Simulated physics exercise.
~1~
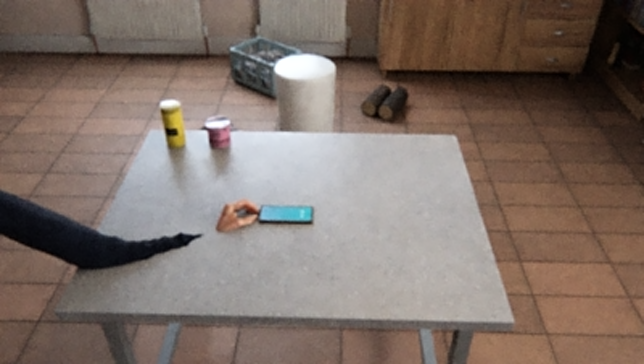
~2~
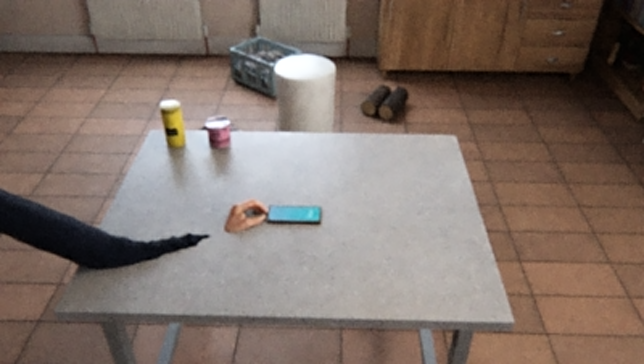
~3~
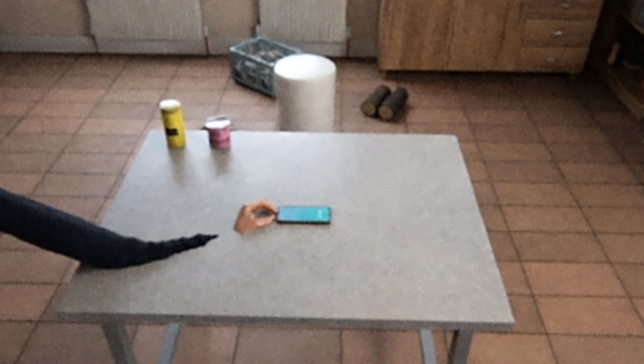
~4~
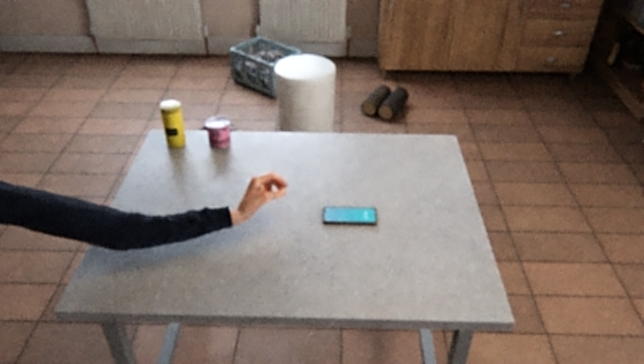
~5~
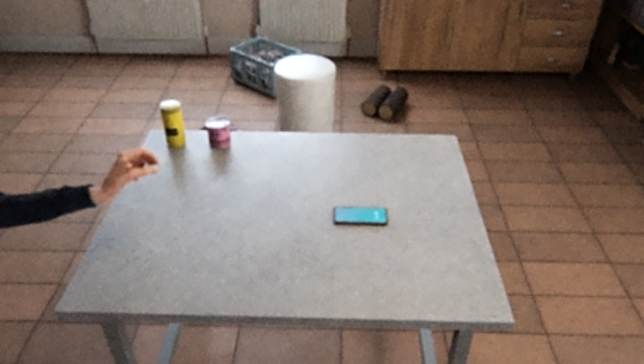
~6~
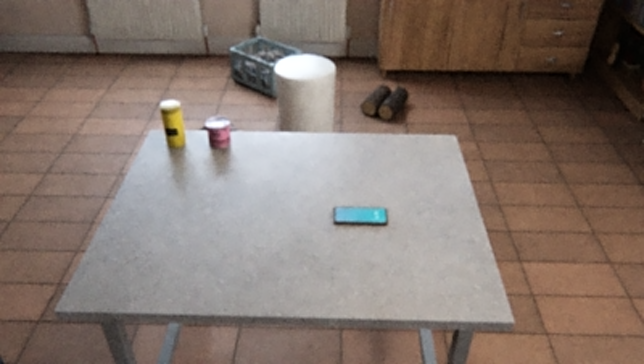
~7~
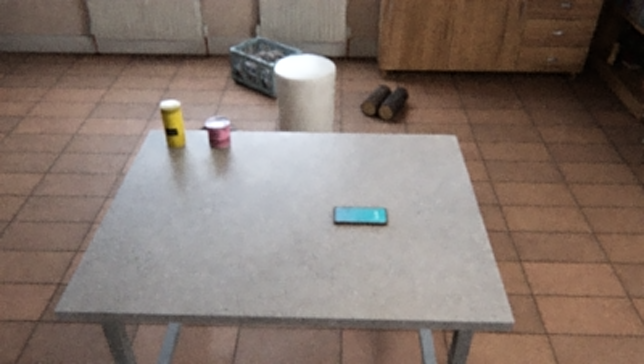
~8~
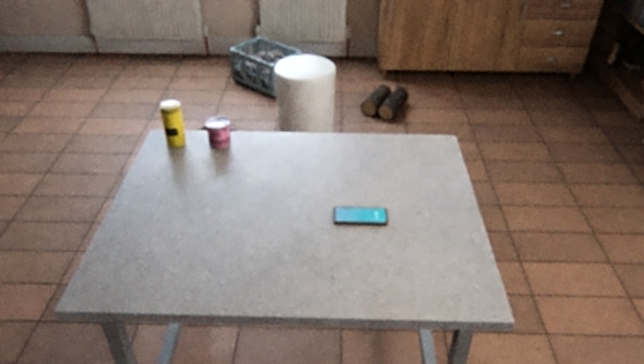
A hand slides a phone right across a table and withdraws, leaving it resting there.
